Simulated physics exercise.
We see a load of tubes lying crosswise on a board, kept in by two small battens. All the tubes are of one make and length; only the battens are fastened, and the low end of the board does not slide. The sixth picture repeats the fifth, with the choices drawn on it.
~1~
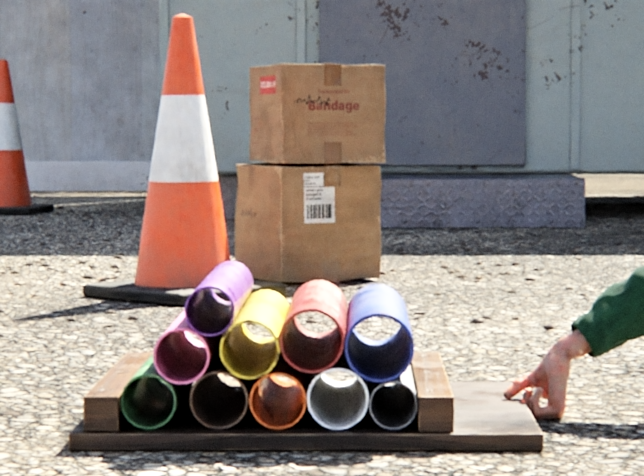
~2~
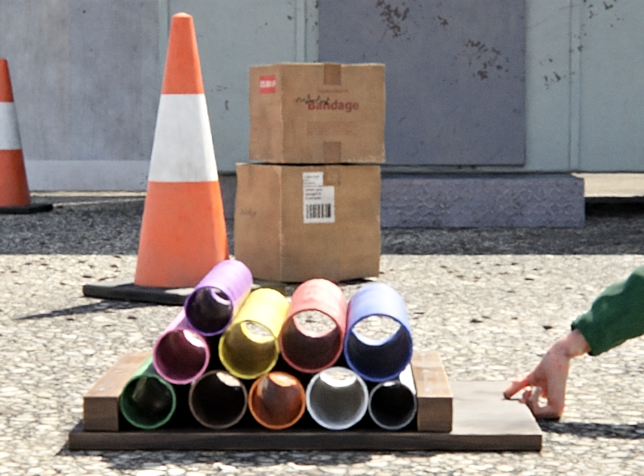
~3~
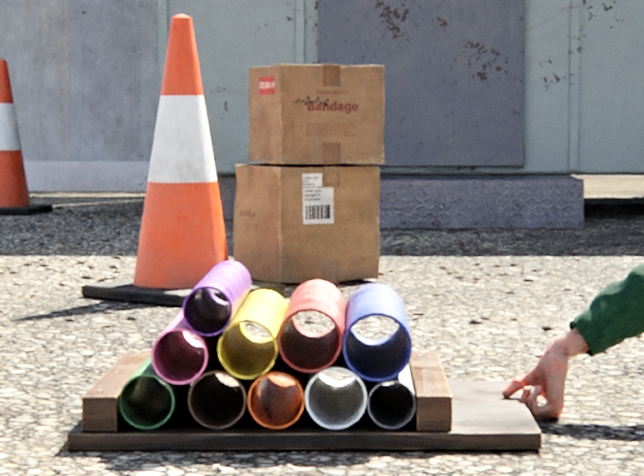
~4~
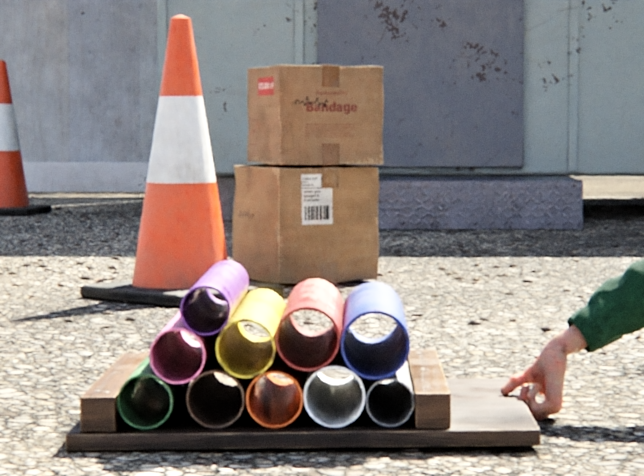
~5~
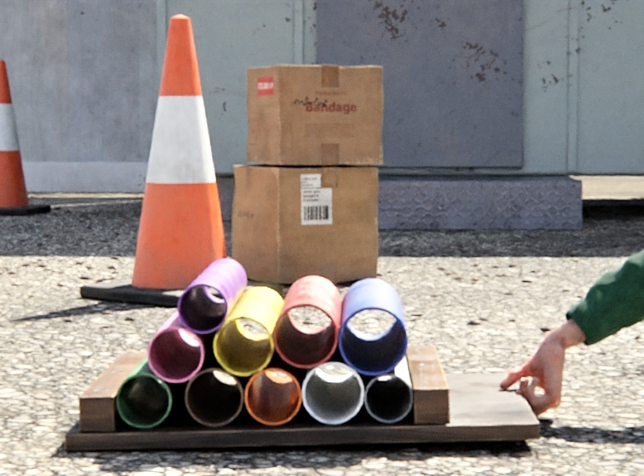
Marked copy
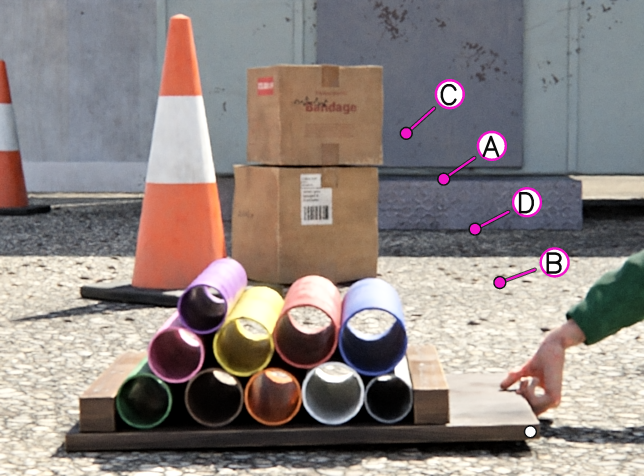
On a sunlit paved lot, a hand at the right held the end of a board stacked with colourful tubes between two small battens, and barely anything moved beyond a very slight shift.
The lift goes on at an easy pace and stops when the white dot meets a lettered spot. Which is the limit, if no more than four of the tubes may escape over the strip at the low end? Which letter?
Stop at A.
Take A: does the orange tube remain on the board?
The orange tube: Yes.
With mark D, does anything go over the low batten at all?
Yes.
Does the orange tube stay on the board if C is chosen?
Yes.
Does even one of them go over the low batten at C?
At C: Yes.
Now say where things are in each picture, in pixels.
The first frame shows orange tube (278, 401); white tube (338, 399); grey tube (393, 405).
The second frame shows grey tube (393, 405); blue tube (379, 347).
The third frame shows board (308, 396); grey tube (392, 405); red tube (309, 340).
The fourth frame shows board (307, 395); green tube (145, 401); brown tube (216, 399).
The fifth frame shows board (306, 392); green tube (144, 401); brown tube (214, 397).
On the marked copy, A at (444, 179); B at (500, 283); C at (406, 133); D at (475, 229); the white dot at (530, 432).
Following A. Soon after the start, board at 19°.
Later, board at 35°.
In the end, board at 35°, four over the low batten (pink, yellow, red, purple).
As for the rest, B three over the low batten (pink, yellow, purple); C five over the low batten; D four over the low batten (pink, yellow, red, purple).
